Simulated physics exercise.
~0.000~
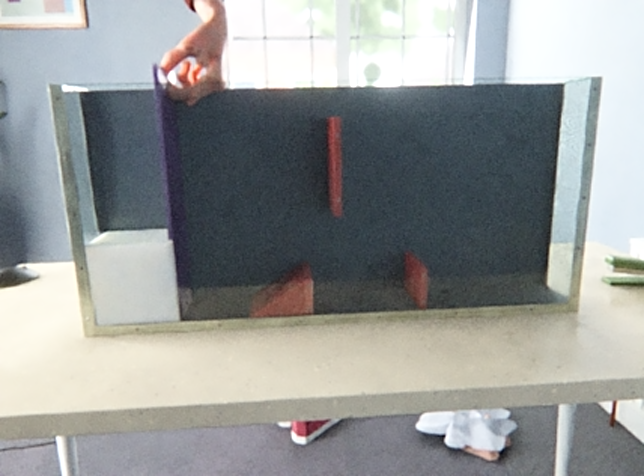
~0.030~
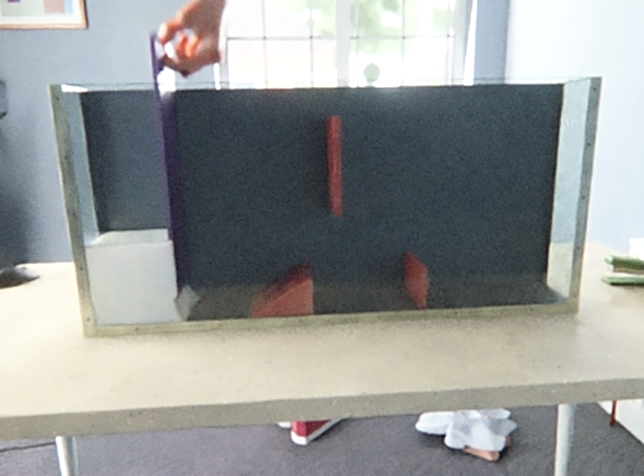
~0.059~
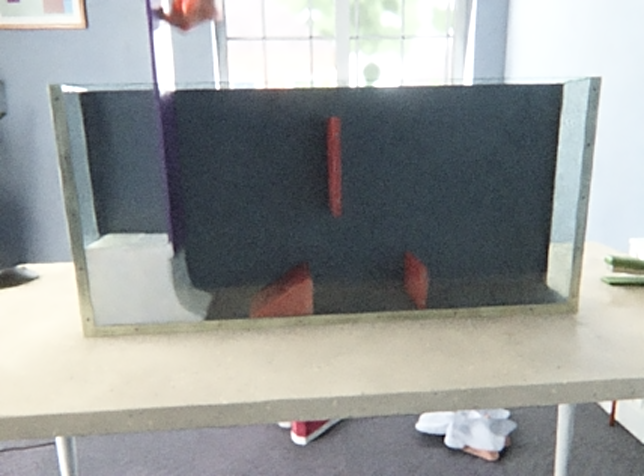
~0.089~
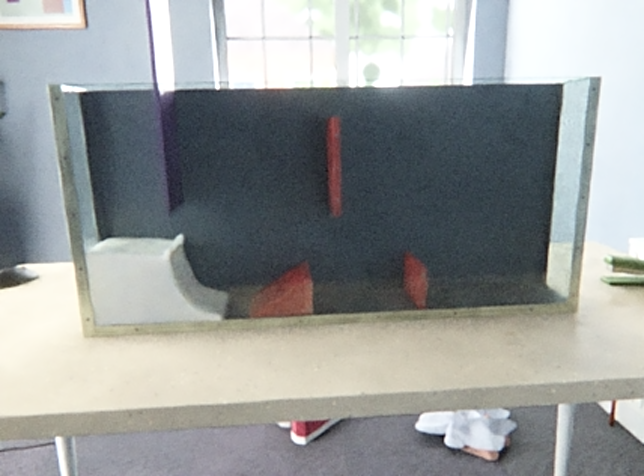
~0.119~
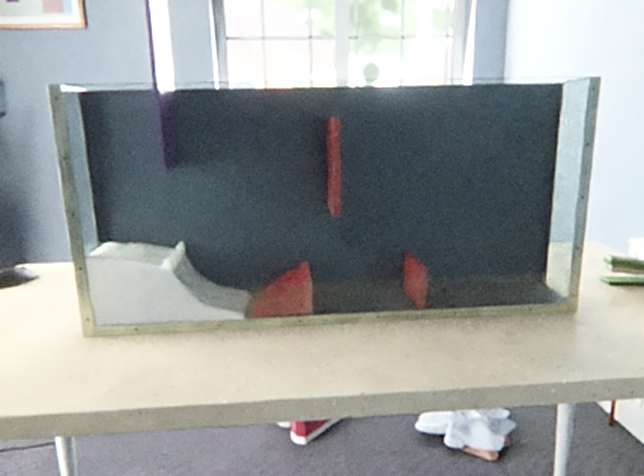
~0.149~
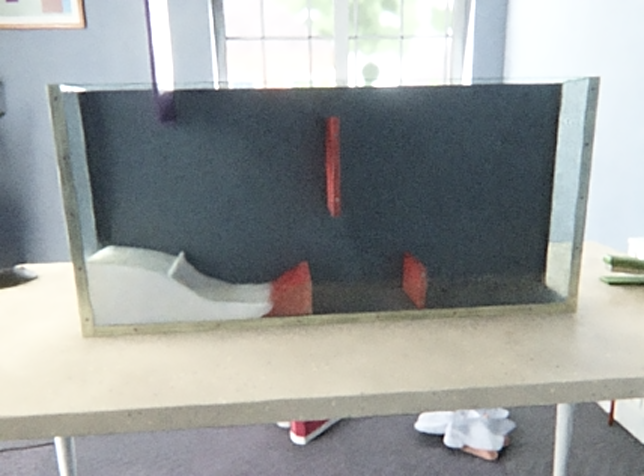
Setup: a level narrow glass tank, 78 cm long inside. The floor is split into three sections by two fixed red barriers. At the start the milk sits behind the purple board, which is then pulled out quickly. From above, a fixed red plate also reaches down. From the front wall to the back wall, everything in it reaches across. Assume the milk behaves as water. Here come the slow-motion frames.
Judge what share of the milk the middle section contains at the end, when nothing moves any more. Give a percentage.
It contains about 34 in every hundred parts of the milk.
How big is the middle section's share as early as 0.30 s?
Roughly 12 in a hundred.
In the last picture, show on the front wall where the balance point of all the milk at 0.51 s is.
At about (263, 302).
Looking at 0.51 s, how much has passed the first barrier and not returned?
Roughly 30 per cent.
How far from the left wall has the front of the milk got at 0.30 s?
By then it's made it to close to 44 cm from the left end.
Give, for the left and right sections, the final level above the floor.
The first one ends at 4.0 cm and the second at 0.5 cm.
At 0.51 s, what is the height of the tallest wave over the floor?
About 7.5 cm.
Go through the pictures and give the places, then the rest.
In the first picture, the surface at the left wall is at (92, 247); the front along the floor is at (175, 319); the board's lower edge is at (178, 320); the first barrier (ramped) has its top at (309, 281); the second barrier (thin) has its top at (425, 270).
In the second picture, the surface at the left wall is at (92, 248); the front along the floor is at (185, 319); the board's lower edge is at (176, 296).
In the third picture, the surface at the left wall is at (92, 251); the front along the floor is at (201, 318); the board's lower edge is at (172, 256).
In the fourth picture, the surface at the left wall is at (92, 255); the front along the floor is at (221, 317); the board's lower edge is at (167, 213).
In the fifth picture, the surface at the left wall is at (93, 260); the front along the floor is at (243, 316); the board's lower edge is at (163, 169).
In the sixth picture, the surface at the left wall is at (93, 264); the front along the floor is at (256, 315); the board is clear.
Then, 0.30 s in, the shares are 88, 12 and 0 per cent from left to right.
Then, 0.51 s in, the shares are 70, 28 and 3 per cent from left to right.
Then, 0.92 s in, the shares are 65, 32 and 3 per cent from left to right.
Finally, the split from left to right is 64, 34 and 3 per cent.
